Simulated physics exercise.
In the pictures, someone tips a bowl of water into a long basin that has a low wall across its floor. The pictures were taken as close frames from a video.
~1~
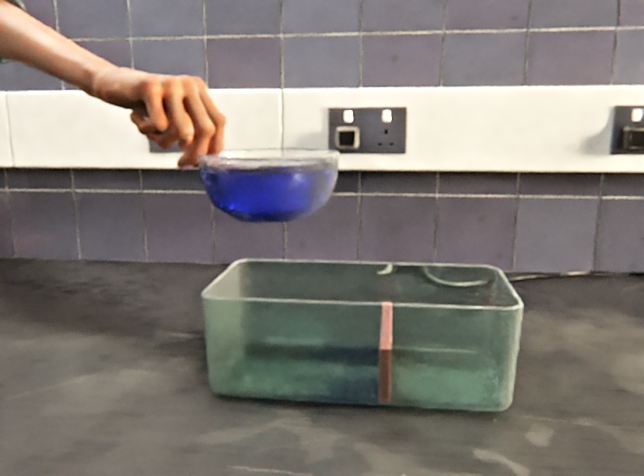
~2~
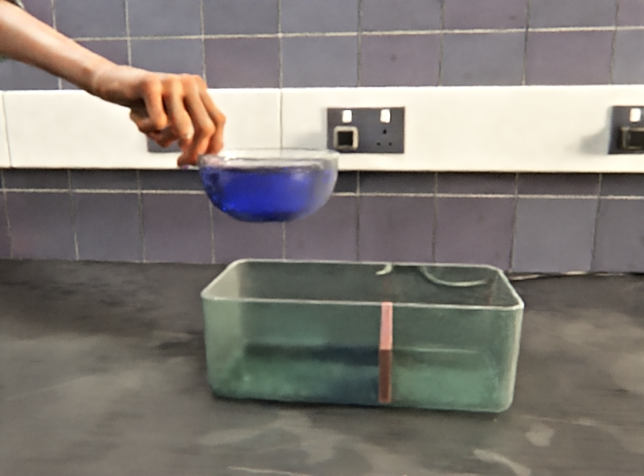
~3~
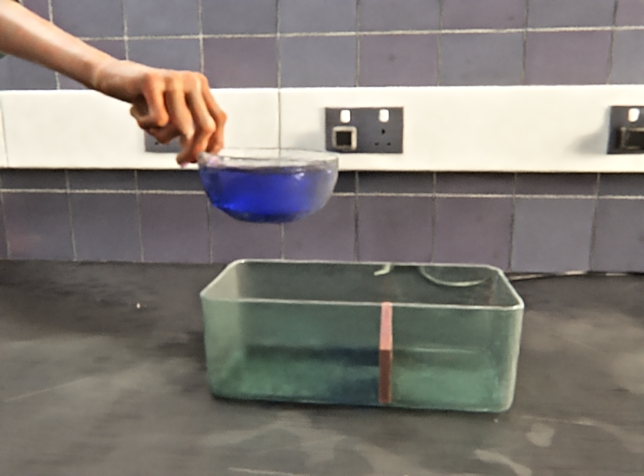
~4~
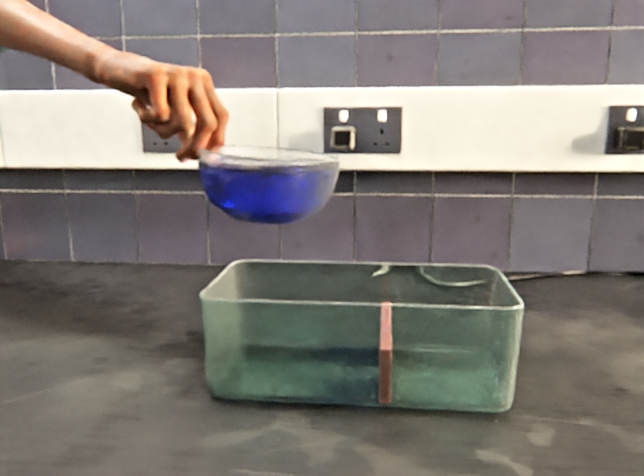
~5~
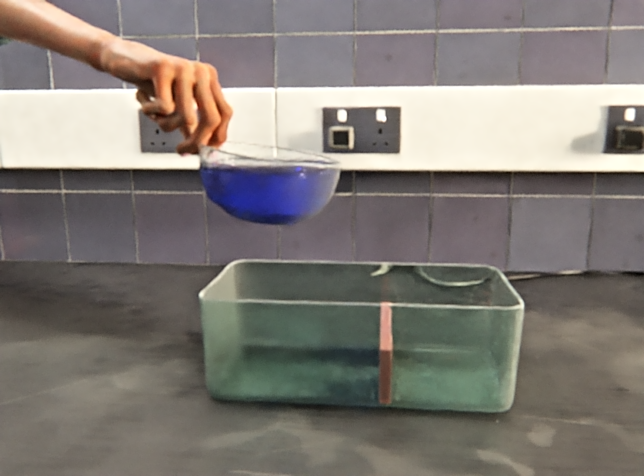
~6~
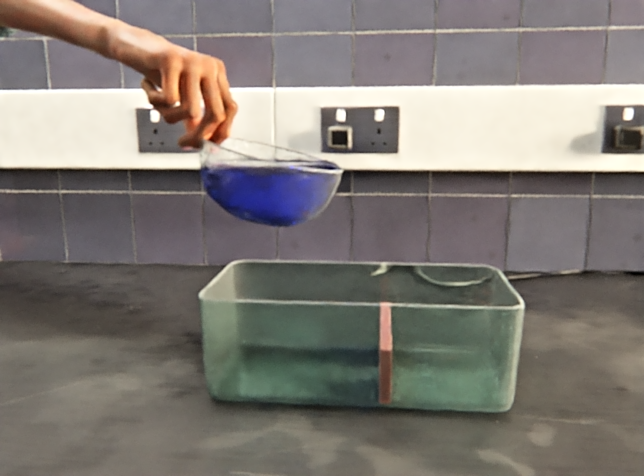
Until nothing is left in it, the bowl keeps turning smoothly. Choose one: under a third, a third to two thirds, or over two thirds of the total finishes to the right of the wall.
A third to two thirds finishes to the right of the wall.
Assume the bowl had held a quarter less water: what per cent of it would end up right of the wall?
Estimate: Around 35 per cent.
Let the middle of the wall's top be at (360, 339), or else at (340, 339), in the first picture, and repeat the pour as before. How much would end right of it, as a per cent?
The first position gives around 75 percent, the second around 85 percent.
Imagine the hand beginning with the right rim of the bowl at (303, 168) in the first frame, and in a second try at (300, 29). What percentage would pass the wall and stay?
In order: Close to 0 and 45 percent.
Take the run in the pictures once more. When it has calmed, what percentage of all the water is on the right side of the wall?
Share approx. 50 per cent.
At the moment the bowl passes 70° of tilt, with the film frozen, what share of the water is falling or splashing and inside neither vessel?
I'd reckon some 25 per cent.
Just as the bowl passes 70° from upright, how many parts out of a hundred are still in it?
Close to 30 per cent.
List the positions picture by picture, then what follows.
In the first frame, tilt 0°; pouring edge (338, 155); surface from (208, 162) to (336, 163); the long basin's rim runs from (220, 278) to (509, 287); the wall's top is at (386, 324).
In the second frame, tilt 1°; pouring edge (338, 156); surface from (206, 162) to (336, 163).
In the third frame, tilt 2°; pouring edge (338, 158); surface from (206, 162) to (336, 164).
In the fourth frame, tilt 5°; pouring edge (339, 161); surface from (207, 161) to (337, 165).
In the fifth frame, tilt 9°; pouring edge (340, 166); surface from (208, 162) to (339, 165).
In the sixth frame, tilt 14°; pouring edge (341, 172); surface from (208, 162) to (341, 166); 1 per cent is over the edge.
A moment on, the bowl is tipped part way and 31 per cent is still to pour, 9 is left of the wall and 34 right of it.
Next, the bowl is tipped right over and 0 per cent is still to pour, 46 is left of the wall and 52 right of it.
Then the bowl is tipped right over and 0 per cent is still to pour, 47 is left of the wall and 52 right of it.
Later the bowl is tipped right over and 0 per cent is still to pour, 47 is left of the wall and 52 right of it.
In the end 47 per cent lies left of the wall, 52 right of it and 0 outside.
